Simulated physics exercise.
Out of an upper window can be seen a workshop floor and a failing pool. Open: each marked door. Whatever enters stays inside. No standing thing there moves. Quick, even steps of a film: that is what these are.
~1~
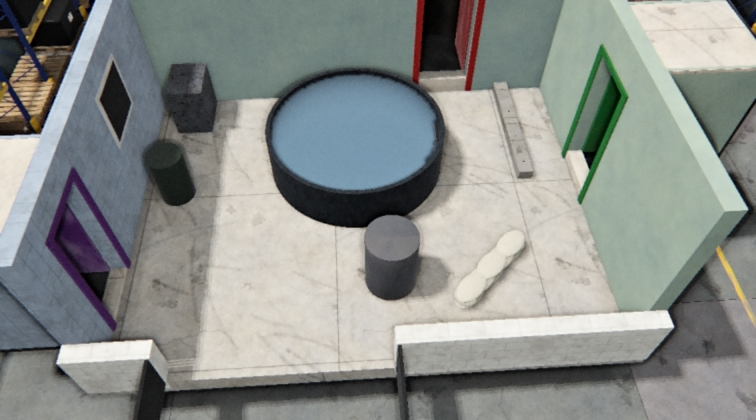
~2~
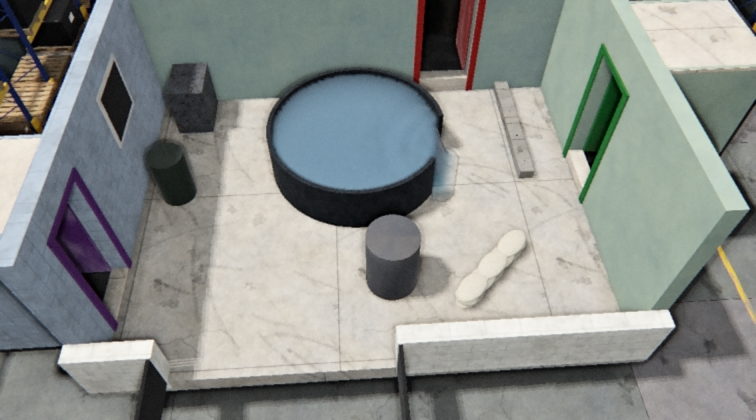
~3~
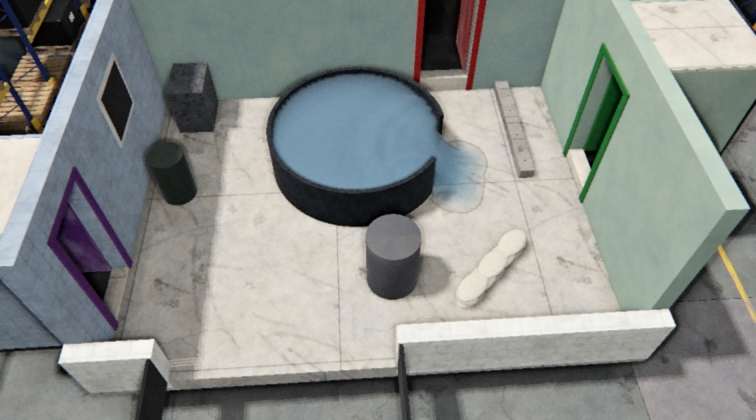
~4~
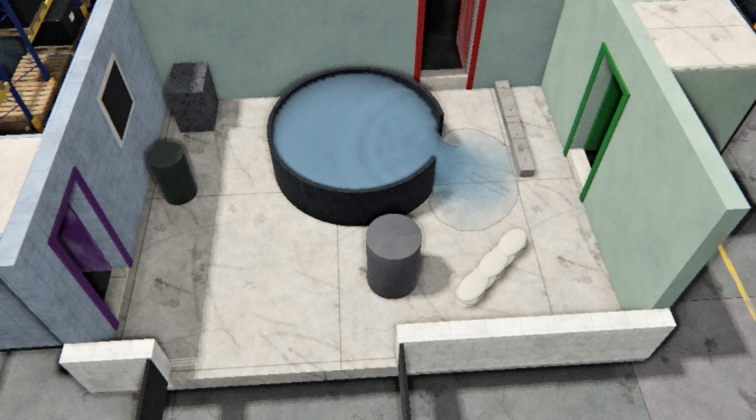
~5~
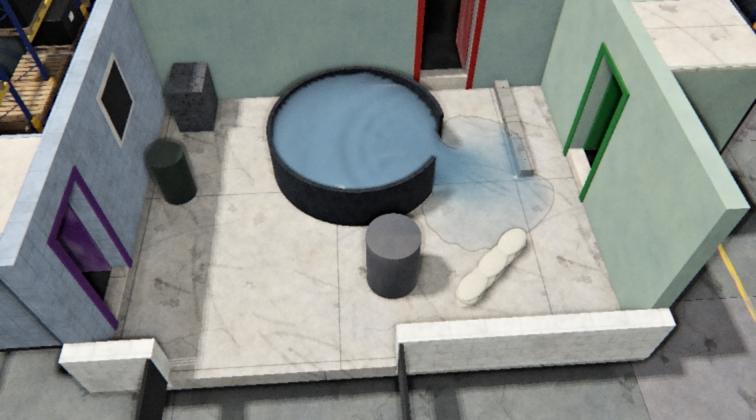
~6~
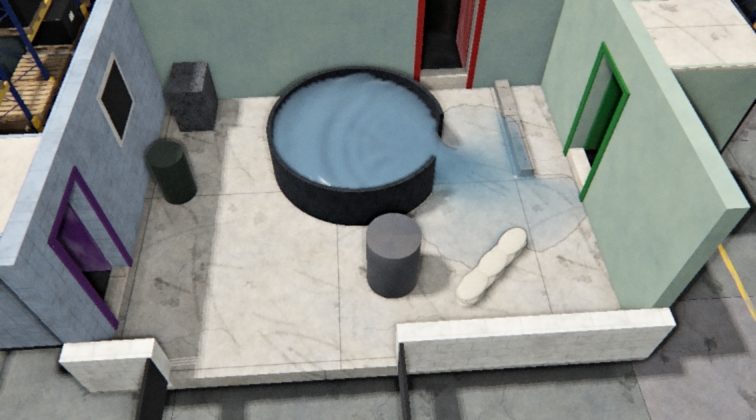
In this clip, a round, dark-walled pool of blue water stands full in a walled room, then a gap opens in its right side and water pours out, spreading across the pale floor around a long grey block.
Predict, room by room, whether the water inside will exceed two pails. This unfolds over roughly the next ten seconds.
The green door passes two buckets; the purple door passes two buckets; the red door does not pass two buckets.
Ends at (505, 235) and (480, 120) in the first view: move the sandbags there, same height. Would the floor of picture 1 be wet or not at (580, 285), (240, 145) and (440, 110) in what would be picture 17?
Reading the three places in turn gives drenched, bare, drenched.
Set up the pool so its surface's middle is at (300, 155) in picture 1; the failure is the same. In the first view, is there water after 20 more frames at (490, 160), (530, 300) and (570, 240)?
Result: Inundated; inundated; inundated.
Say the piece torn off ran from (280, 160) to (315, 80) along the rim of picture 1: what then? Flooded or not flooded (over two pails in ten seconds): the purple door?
Well, purple door overshoots, as far as I can tell.
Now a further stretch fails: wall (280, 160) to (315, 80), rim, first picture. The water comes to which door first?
The purple-painted one, I'd guess.
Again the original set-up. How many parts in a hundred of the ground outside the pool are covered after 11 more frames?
Share estimate: About 40 per cent.
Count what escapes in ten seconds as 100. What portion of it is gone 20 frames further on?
Near 10 in a hundred.
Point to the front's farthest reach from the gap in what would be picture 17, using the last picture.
(626, 334).
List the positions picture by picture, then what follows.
The pool at (355, 128) is whole and still, in the first picture.
Water pours out at (438, 160) and has run to (433, 197), in the second picture.
The front is at (468, 206), out from the gap at (438, 162), in the third picture.
The front is at (510, 154), out from the gap at (438, 162), in the fourth picture.
Water pours out at (438, 162) and has run to (549, 201), in the fifth picture.
Water pours out at (438, 161) and has run to (583, 205), in the sixth picture.
A moment on, water covers 25 % of the floor; the green door under two buckets in, the purple door not reached, the red door wet at the sill, nothing in.
Next, water covers 40 % of the floor; the green door over two buckets in, the purple door not reached, the red door wet at the sill, nothing in.
Then, water covers 55 % of the floor; the green door over two buckets in, the purple door not reached, the red door wet at the sill, nothing in.
Later, water covers 90 % of the floor; the green door over two buckets in, the purple door over two buckets in, the red door wet at the sill, nothing in.
In the end, water covers 95 % of the floor; the green door over two buckets in, the purple door far over two buckets in, the red door wet at the sill, nothing in.
